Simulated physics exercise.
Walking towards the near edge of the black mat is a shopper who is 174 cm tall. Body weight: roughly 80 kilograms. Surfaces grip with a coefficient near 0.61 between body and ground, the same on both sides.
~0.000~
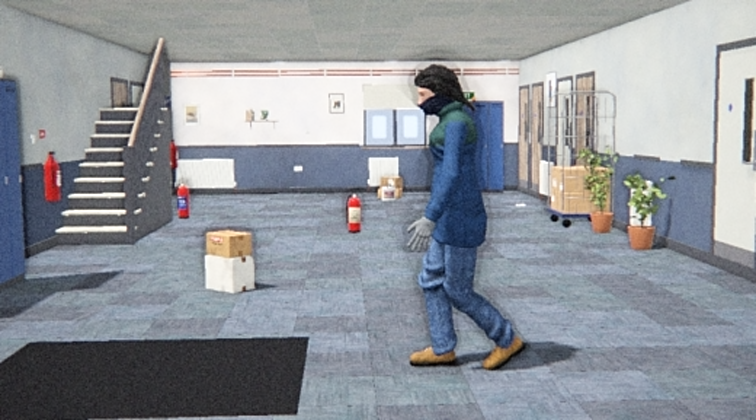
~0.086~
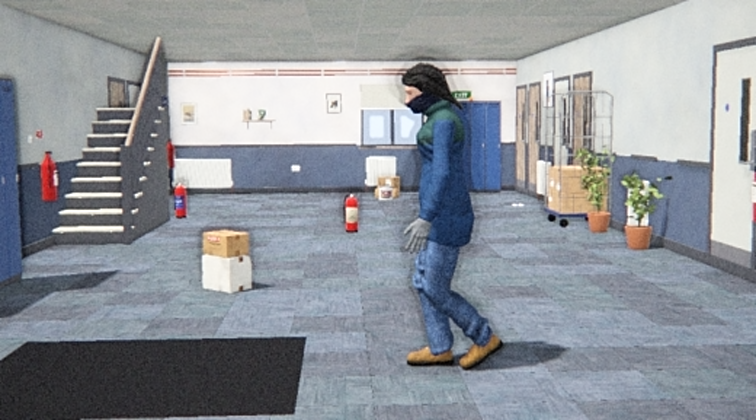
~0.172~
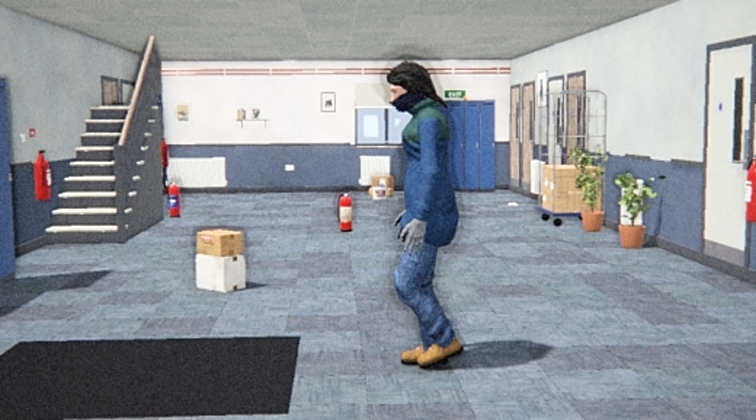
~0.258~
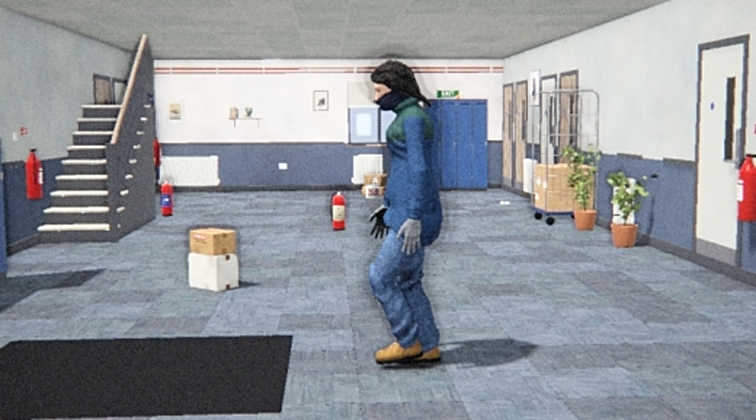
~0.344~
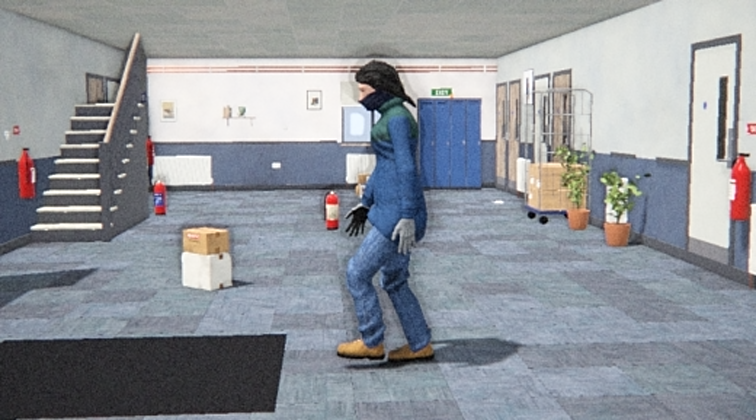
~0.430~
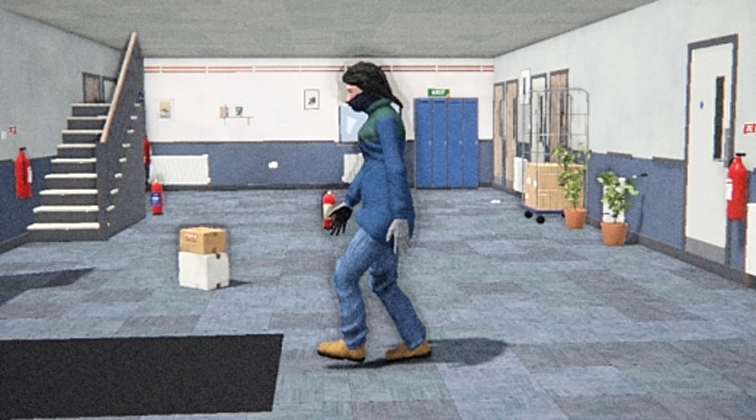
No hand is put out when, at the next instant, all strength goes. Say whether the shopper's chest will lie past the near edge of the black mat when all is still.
It fails to reach the line.
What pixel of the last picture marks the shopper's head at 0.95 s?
Close to (288, 267).
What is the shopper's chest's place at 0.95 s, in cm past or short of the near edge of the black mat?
Around 35 cm shy of it.
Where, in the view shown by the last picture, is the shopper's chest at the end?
You'll find it around (310, 326) at the end.
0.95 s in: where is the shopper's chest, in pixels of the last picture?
Pixel in the last view at that time: About (337, 279).
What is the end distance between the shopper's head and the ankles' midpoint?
It ends up about 60 cm from head to the midpoint of the ankles.
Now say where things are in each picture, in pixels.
The first frame shows shopper's chest (455, 151), shopper's head (446, 100), near edge of the black mat (298, 386).
The second frame shows shopper's chest (443, 150), shopper's head (433, 98); 5 cm covered.
The third frame shows shopper's chest (428, 148), shopper's head (418, 97); 10 cm covered.
The fourth frame shows shopper's chest (412, 147), shopper's head (402, 96); 15 cm covered.
The fifth frame shows shopper's chest (396, 147), shopper's head (387, 96); 20 cm covered.
The sixth frame shows shopper's chest (384, 148), shopper's head (374, 97), near edge of the black mat (273, 383); 26 cm covered. Speed about 0.6 m/s.
After 0.70 s the shopper's chest is 43 cm short of the near edge of the black mat, near (353, 196) in the last picture's view; the shopper's head 36 cm short of the near edge of the black mat.
After 0.95 s the shopper's chest is 33 cm short of the near edge of the black mat, near (337, 279) in the last picture's view.
After 1.25 s the shopper's chest is 21 cm short of the near edge of the black mat, near (316, 308) in the last picture's view; the shopper's head 2 cm past the near edge of the black mat.
At rest, 2.1 s, shopper's hips stop short of the near edge of the black mat; shopper's chest stops short of the near edge of the black mat.
